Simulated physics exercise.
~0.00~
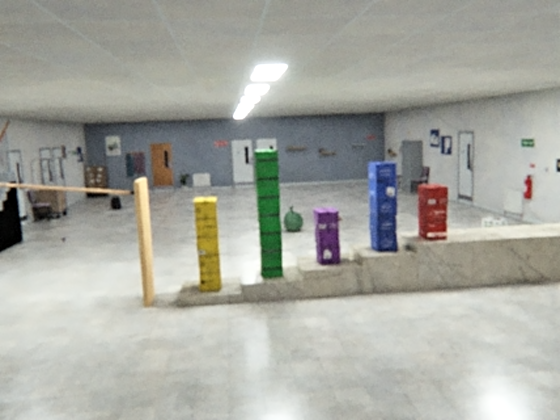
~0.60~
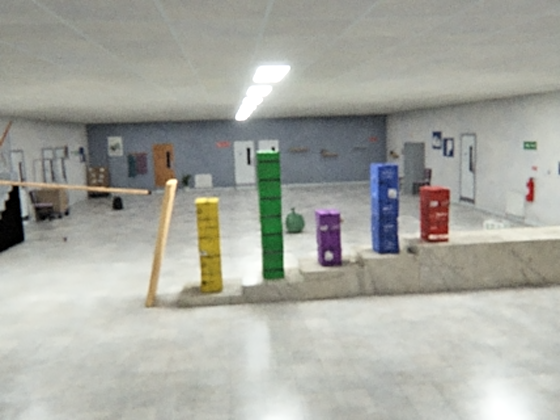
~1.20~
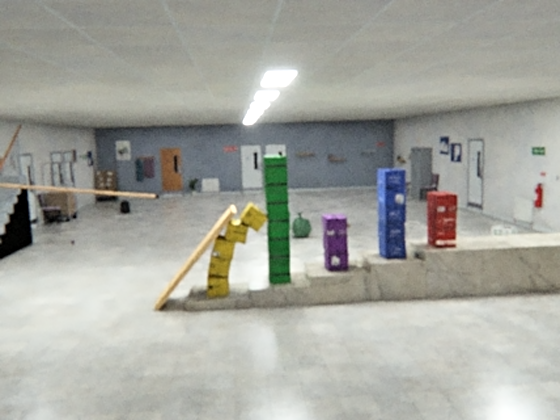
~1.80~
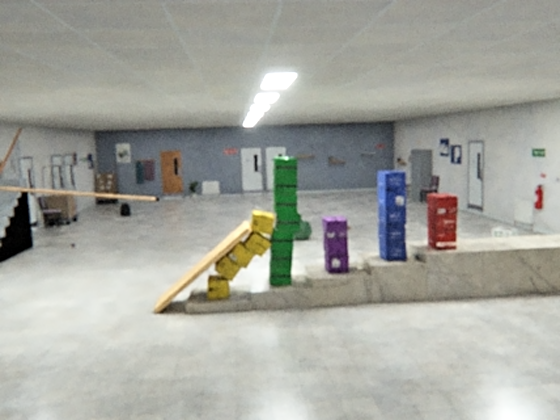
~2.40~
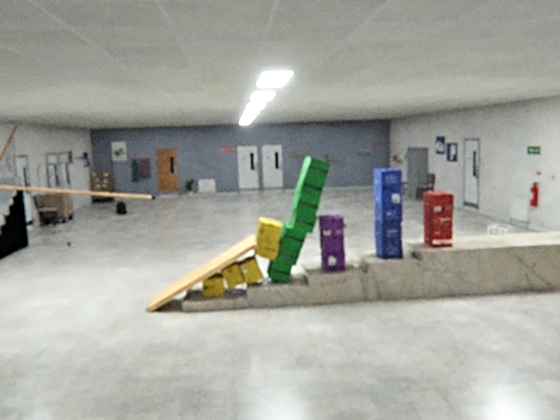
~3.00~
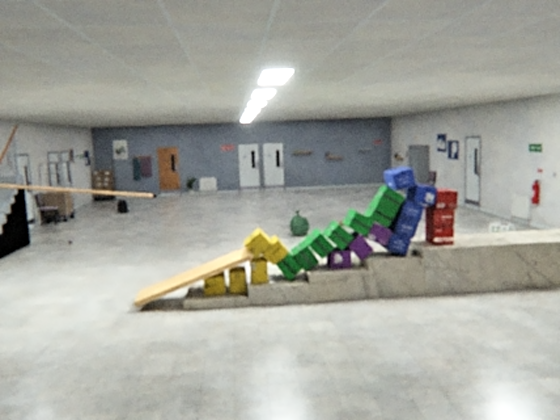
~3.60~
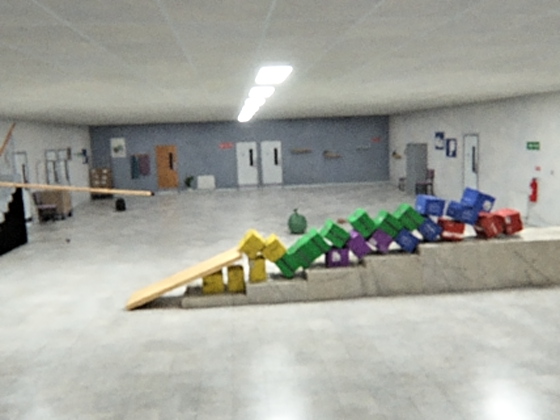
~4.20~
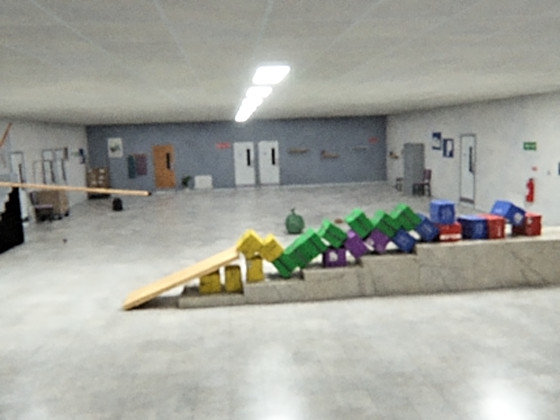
In a wide hallway, a wooden board tips rightward into a yellow stack of cartons on rising steps, and the green, purple, blue and red stacks topple in turn, leaving the cartons strewn in a slanting heap along the steps with the board resting at the left end.
